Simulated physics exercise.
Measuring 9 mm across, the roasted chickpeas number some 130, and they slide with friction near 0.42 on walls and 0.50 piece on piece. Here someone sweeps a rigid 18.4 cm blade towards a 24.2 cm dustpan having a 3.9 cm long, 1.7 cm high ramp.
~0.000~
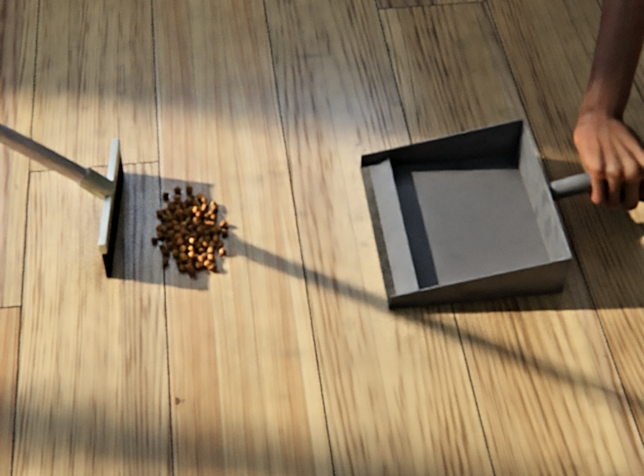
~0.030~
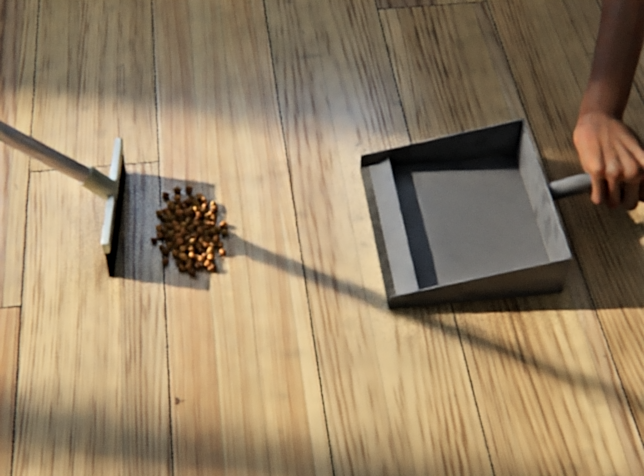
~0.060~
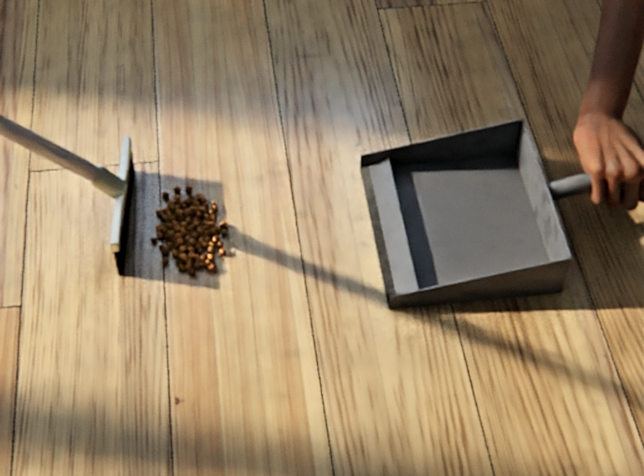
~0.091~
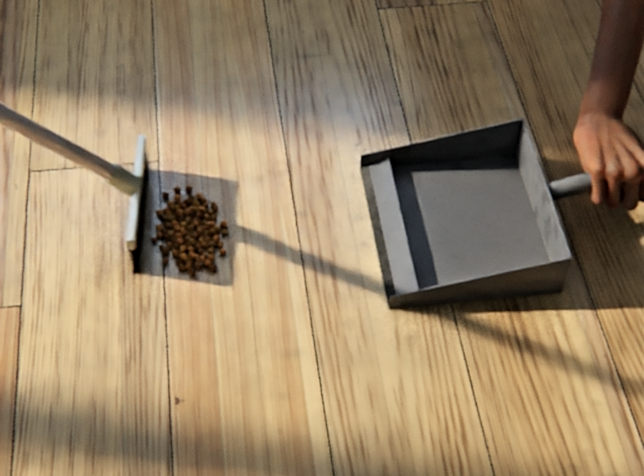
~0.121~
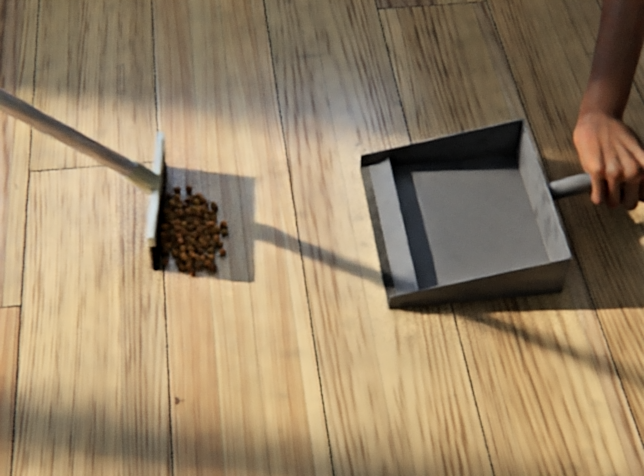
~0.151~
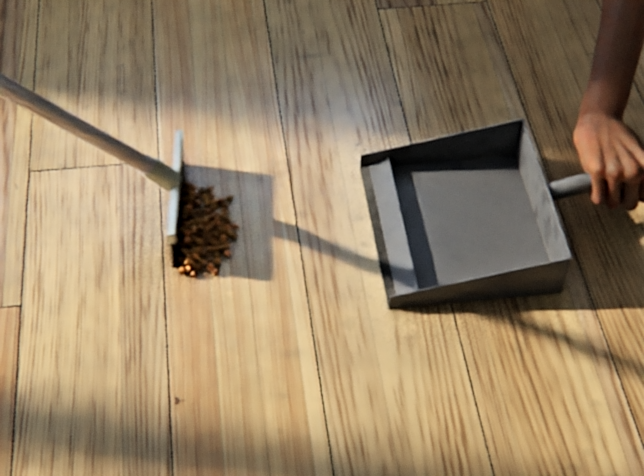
The clip opens on a wooden floor with a small pile of brown roasted chickpeas between a rigid blade on a handle at left and a gray dustpan held by a hand at right. The blade slides right, slowly at first, reaches the pile and pushes the pieces together, while the dustpan stays still.
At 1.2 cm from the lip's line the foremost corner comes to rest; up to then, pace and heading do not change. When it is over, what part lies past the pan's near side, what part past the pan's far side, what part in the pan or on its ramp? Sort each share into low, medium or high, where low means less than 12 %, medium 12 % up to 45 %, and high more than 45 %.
Shares - past the pan's near side: Low, past the pan's far side: Low, in the pan or on its ramp: Medium.
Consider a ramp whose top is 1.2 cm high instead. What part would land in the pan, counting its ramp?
Roughly 30 per cent.
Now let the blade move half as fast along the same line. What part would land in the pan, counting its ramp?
Then near 25 in a hundred.
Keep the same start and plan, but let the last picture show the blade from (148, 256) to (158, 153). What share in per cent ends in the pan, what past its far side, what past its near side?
You'd see pan at 30, far at 0 and near at 5.
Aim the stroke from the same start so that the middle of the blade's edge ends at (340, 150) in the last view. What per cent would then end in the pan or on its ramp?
Roughly 10 percent.
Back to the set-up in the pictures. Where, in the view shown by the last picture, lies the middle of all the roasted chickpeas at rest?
About (367, 215).
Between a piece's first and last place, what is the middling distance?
That distance is around 24 cm.
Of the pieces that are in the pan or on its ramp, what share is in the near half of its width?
0 per cent.
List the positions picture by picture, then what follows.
The first frame shows blade from (103, 248) to (117, 146), moved 0.0 cm, 0 of the pieces shifted so far; middle of the pieces at (191, 228); pan at (471, 226).
The second frame shows blade from (106, 248) to (119, 146), moved 0.4 cm, 0 of the pieces shifted so far; middle of the pieces at (191, 228).
The third frame shows blade from (115, 247) to (128, 145), moved 1.5 cm, 0 of the pieces shifted so far; middle of the pieces at (191, 228).
The fourth frame shows blade from (131, 244) to (143, 143), moved 3.5 cm, 0 of the pieces shifted so far; middle of the pieces at (191, 228).
The fifth frame shows blade from (151, 241) to (161, 140), moved 5.9 cm, 8 of the pieces shifted so far; middle of the pieces at (191, 228).
The sixth frame shows blade from (172, 239) to (180, 138), moved 8.4 cm, 125 of the pieces shifted so far; middle of the pieces at (201, 231); pan at (471, 226). Its pace works out near 0.84 m/s, heading 4 degrees away from the viewer's side.
After 0.30 s, middle of the blade 13 cm from the lip; 0 % over the lip, far side 5 %, near side 0 %.
Then, at 0.39 s, middle of the blade 5 cm from the lip; 0 % over the lip, far side 5 %, near side 0 %.
After 0.63 s, middle of the blade 2 cm from the lip; 30 % over the lip, far side 5 %, near side 0 %.
At rest (1.0 s), near side 0 %, far side 5 %, pan 30 %, in front of the lip or behind the blade 65 %.
